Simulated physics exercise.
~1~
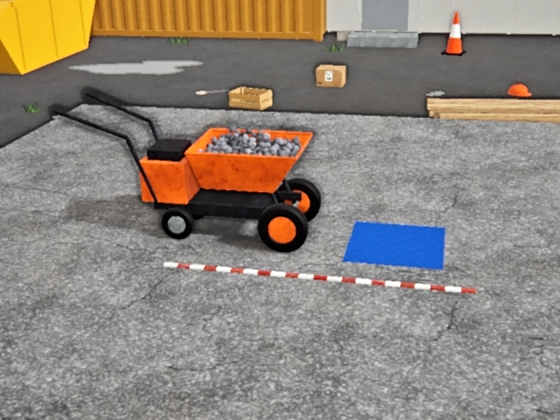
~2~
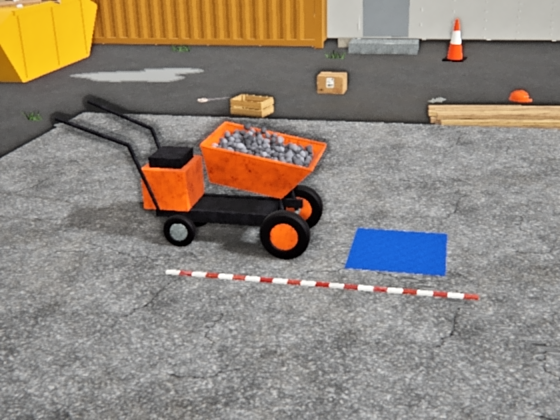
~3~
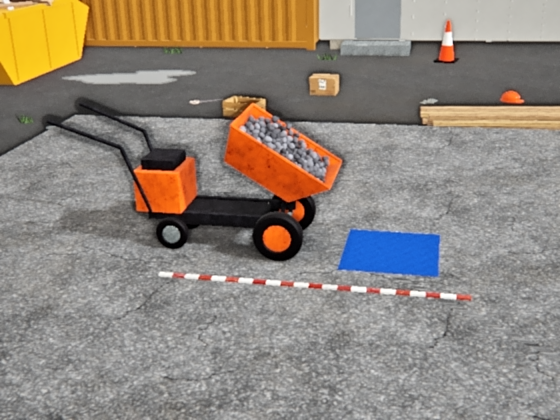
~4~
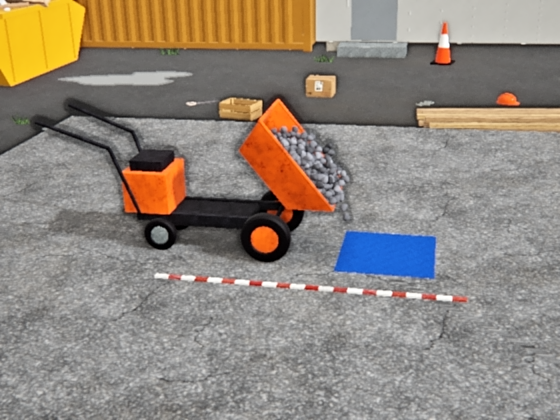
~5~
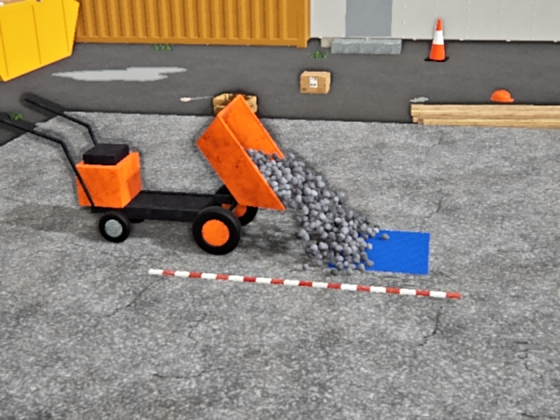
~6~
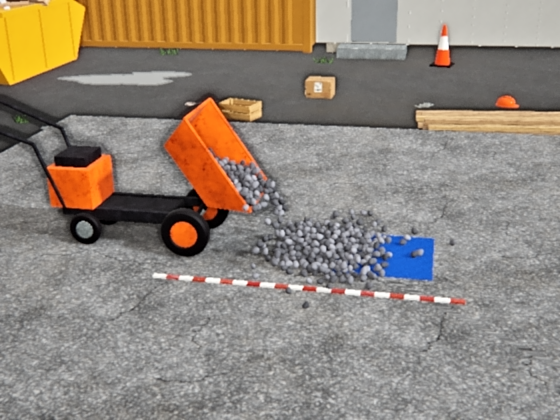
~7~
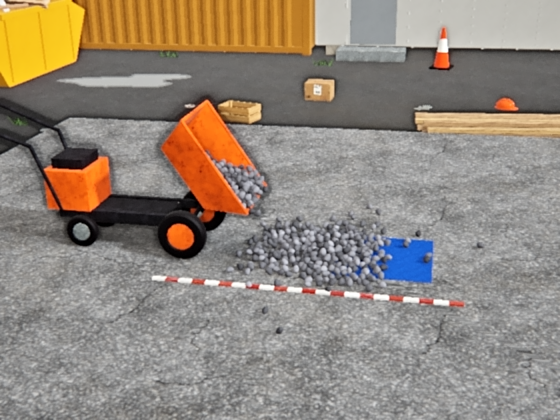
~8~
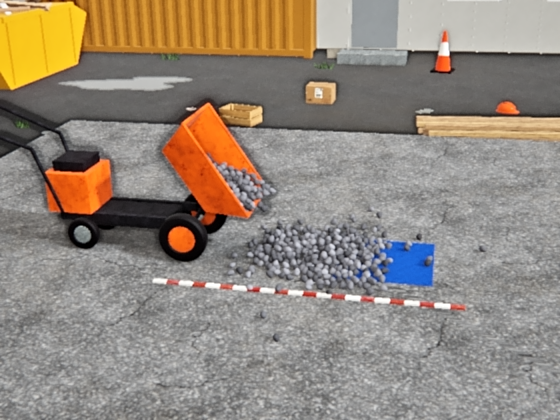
An orange powered barrow tipped its tray of grey stones forward, then rolled back to the left as they poured out, most of the spilled ones landing short of the blue sheet, some on it, and many still sitting in the raised tray.
